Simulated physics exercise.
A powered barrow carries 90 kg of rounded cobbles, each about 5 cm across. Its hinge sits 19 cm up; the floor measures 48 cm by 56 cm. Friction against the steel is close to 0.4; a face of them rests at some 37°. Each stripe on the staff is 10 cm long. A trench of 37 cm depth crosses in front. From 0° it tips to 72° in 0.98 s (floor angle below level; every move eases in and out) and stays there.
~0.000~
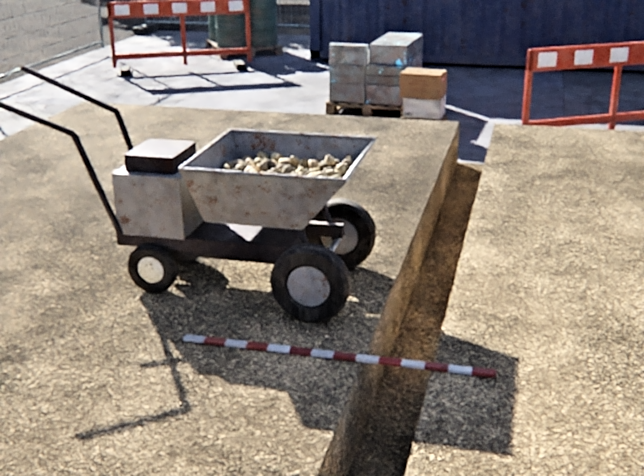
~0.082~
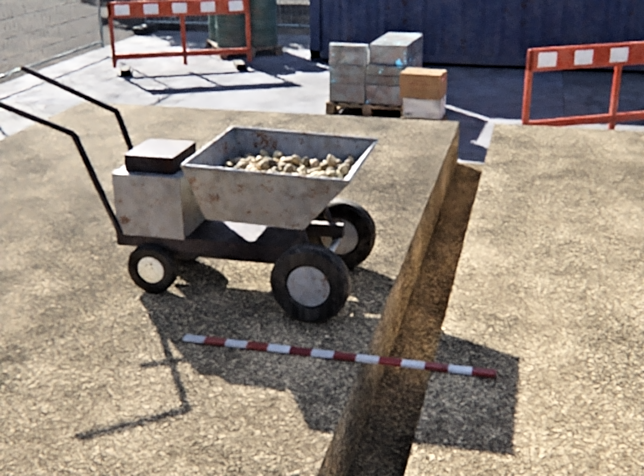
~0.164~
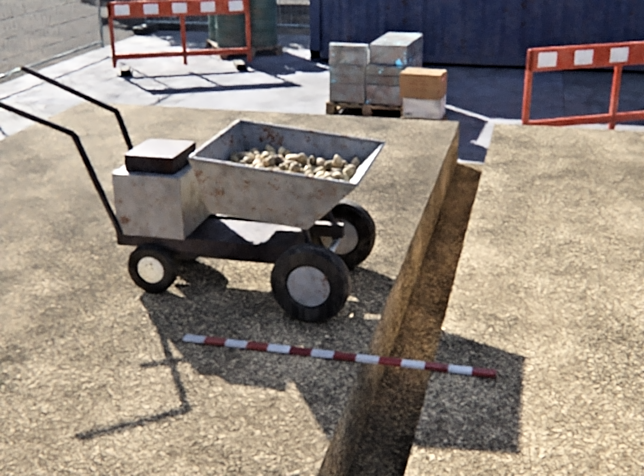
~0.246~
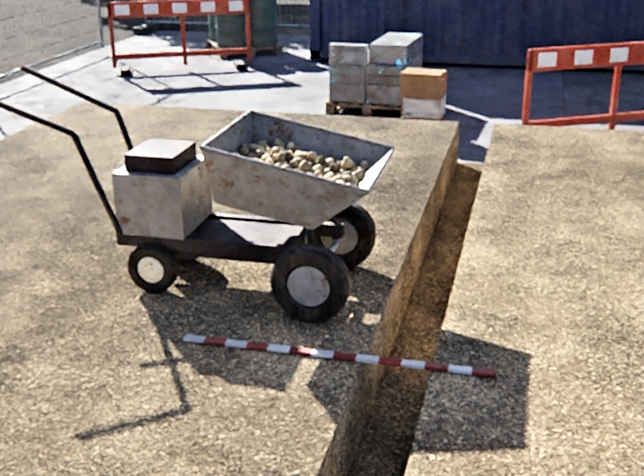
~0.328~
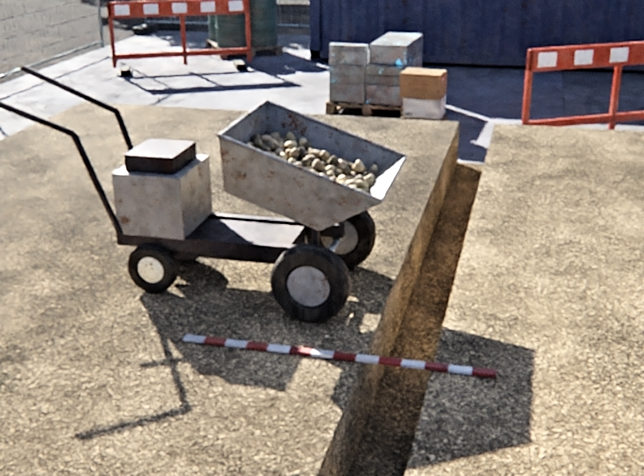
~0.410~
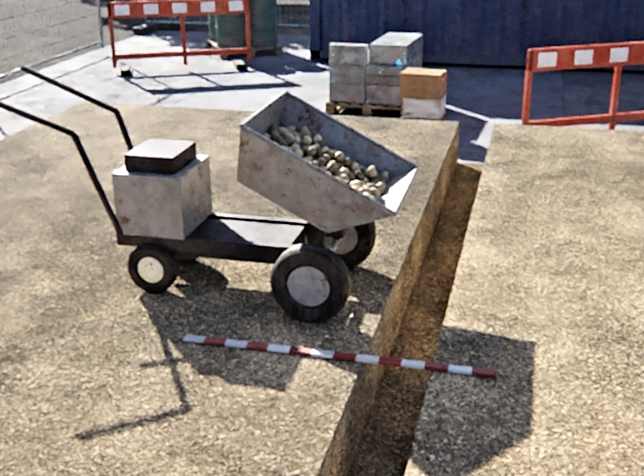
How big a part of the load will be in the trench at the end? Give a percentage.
Close to 21 in a hundred.
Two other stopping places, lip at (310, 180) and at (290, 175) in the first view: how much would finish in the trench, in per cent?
First some 65, then 90 per cent.
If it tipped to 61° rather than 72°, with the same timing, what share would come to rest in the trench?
Then about 30 per cent.
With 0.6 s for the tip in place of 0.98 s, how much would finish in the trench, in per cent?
In that case some 10 per cent.
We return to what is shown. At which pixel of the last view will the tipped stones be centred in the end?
Near (490, 303).
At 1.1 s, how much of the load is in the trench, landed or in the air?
Some 0 per cent.
After 0.7 s the floor is at 61°; 100 % in the tray; the foremost stones are at (425, 246).
After 1.1 s the floor is at 72°; 63 % in the tray, 1 % in the trench, 36 % past the trench; the foremost stones are at (511, 310).
After 1.4 s the floor is at 72°; 17 % in the tray, 5 % in the trench, 78 % past the trench; the foremost stones are at (626, 325).
After 3.4 s the floor is at 72°; 0 % in the tray, 21 % in the trench, 79 % past the trench; the foremost stones are past the picture's edge.
